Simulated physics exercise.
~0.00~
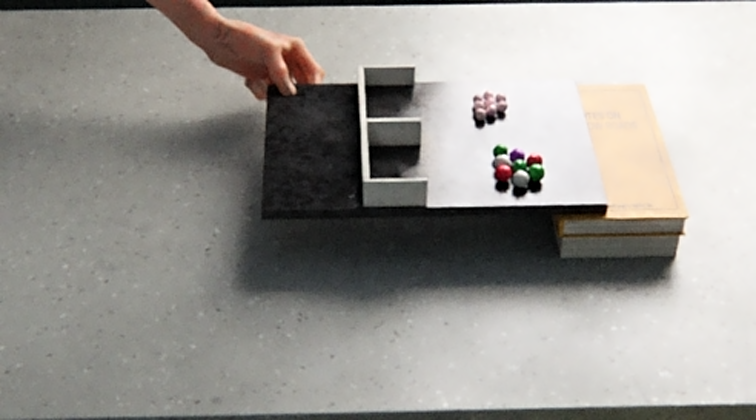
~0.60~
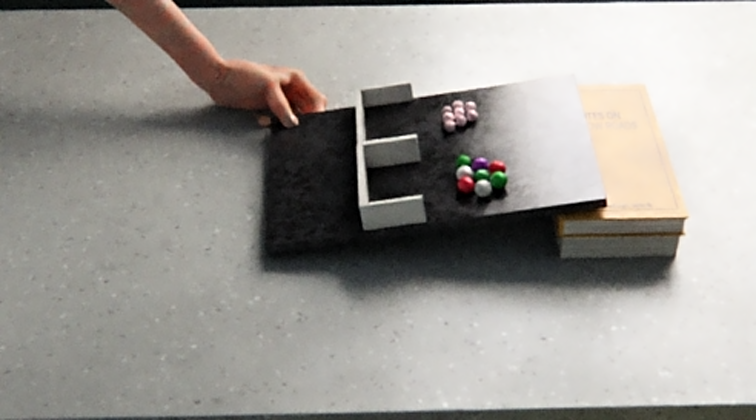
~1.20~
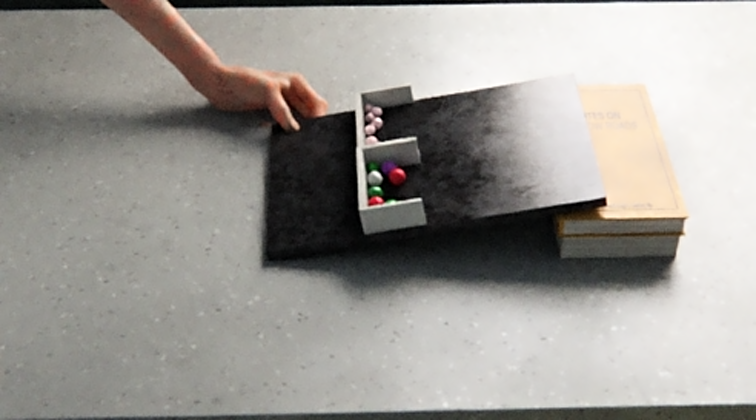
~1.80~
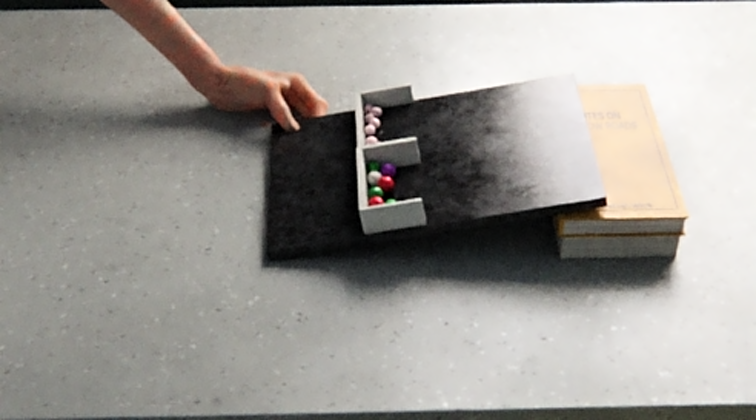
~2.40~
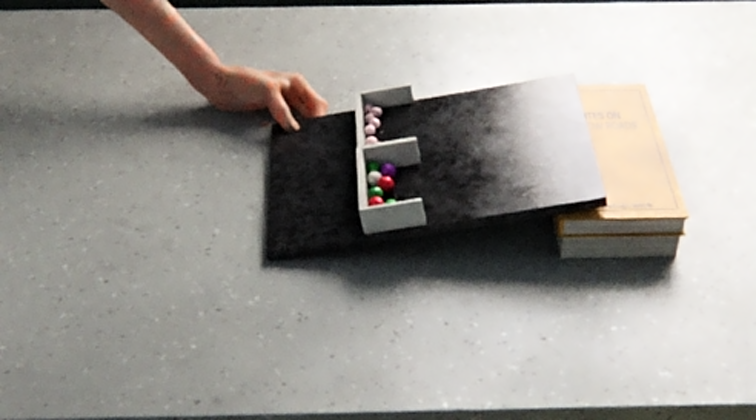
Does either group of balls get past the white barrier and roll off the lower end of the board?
No, both the multicoloured group and the pink group are stopped by the white barrier and stay gathered against it.
